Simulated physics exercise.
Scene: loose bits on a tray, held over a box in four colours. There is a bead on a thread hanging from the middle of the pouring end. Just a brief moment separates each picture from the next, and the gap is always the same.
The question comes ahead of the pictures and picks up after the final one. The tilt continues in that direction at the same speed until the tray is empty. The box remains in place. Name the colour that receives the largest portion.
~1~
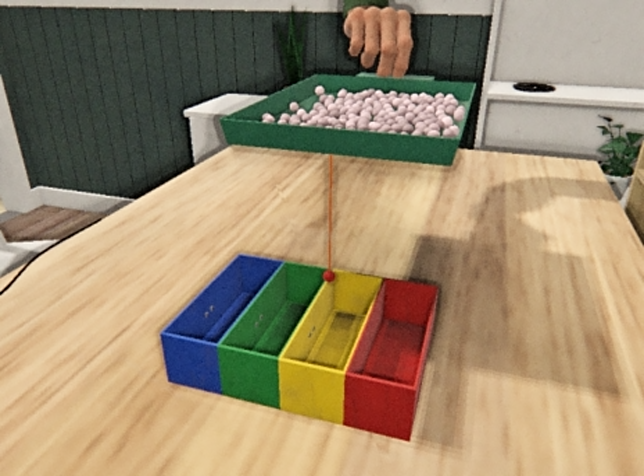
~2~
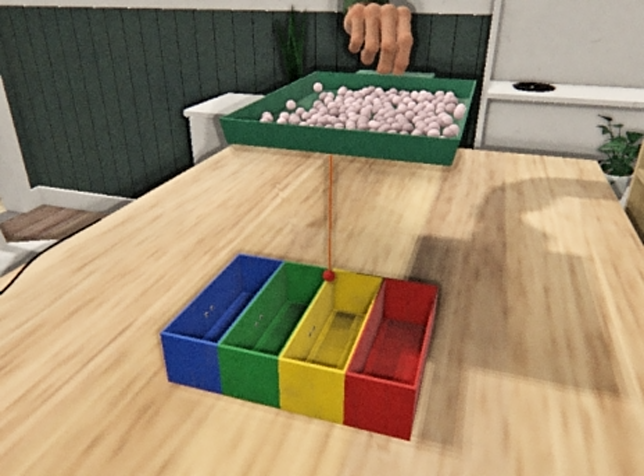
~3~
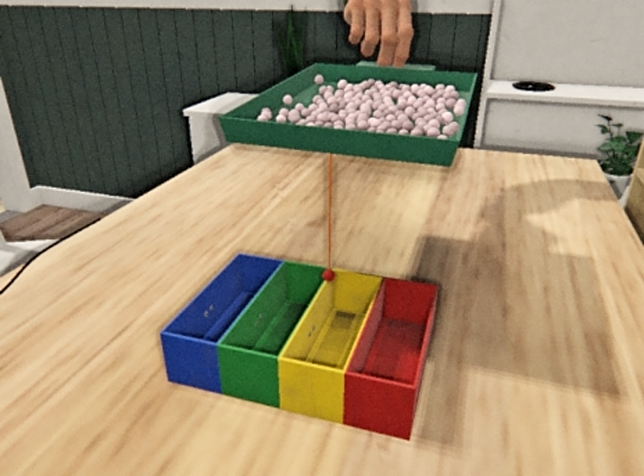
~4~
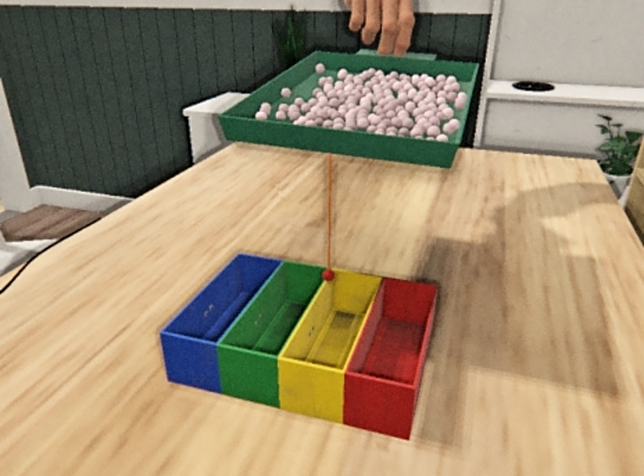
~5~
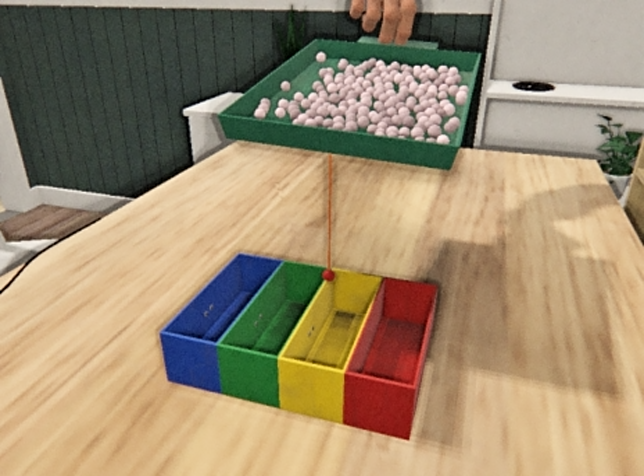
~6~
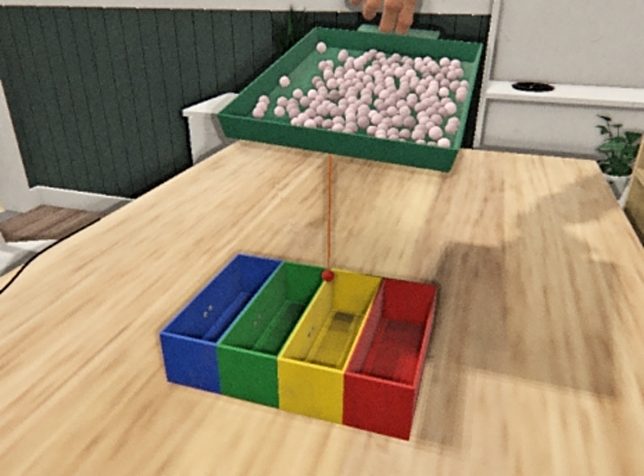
Red.
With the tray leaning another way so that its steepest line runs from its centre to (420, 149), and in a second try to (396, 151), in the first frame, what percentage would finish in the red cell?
I'd say some 40 in a hundred at first, then 40 in a hundred.
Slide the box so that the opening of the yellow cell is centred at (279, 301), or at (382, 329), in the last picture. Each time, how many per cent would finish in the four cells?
10 %, 100 %.
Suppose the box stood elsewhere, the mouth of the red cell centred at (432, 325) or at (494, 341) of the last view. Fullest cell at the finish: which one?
First try: The red cell. Second try: The cell in yellow.
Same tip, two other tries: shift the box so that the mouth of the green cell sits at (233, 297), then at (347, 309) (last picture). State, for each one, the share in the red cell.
About 10 per cent first, then about 20 per cent.
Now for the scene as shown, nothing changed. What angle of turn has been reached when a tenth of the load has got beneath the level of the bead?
Roughly 70 degrees at that moment.
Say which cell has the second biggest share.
The cell in second spot is yellow.
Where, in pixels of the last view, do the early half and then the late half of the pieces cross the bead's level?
(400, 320), then (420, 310).
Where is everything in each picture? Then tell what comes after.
In the first picture, corners of the pouring end at (226, 118) and (454, 137), level; middle of the load at (383, 116), sugar pearls; bead on its thread at (329, 276); blue cell at (192, 359); green cell at (249, 372); yellow cell at (312, 387); red cell at (378, 402).
In the second picture, corners of the pouring end at (226, 118) and (454, 137), level; middle of the load at (383, 114).
In the third picture, corners of the pouring end at (225, 116) and (454, 139), tipped barely, lowest at the right corner; middle of the load at (383, 110).
In the fourth picture, corners of the pouring end at (225, 115) and (454, 141), tipped a little, lowest at the right corner; middle of the load at (383, 104).
In the fifth picture, corners of the pouring end at (224, 113) and (454, 144), tipped a little, lowest at the right corner; middle of the load at (384, 99).
In the sixth picture, corners of the pouring end at (223, 113) and (454, 147), tipped a little, lowest at the right corner; middle of the load at (385, 96), nearly all on the move; blue cell at (191, 359); green cell at (249, 372); yellow cell at (311, 386); red cell at (377, 402).
Soon after the last picture, tray tipped steeply; all on the tray.
A little later, tray tipped right over; a small part on the tray; about a third in the red cell; a small part in the yellow cell; a stray few in the green cell; a stray few in the blue cell; about a third falling or outside the box.
Later still, tray tipped past a quarter turn; about half in the red cell; a small part in the yellow cell; a stray few in the green cell; a stray few in the blue cell; about a third falling or outside the box.
By the end, tray tipped past a quarter turn; about half in the red cell; a small part in the yellow cell; a stray few in the green cell; a stray few in the blue cell; about a third outside the box.
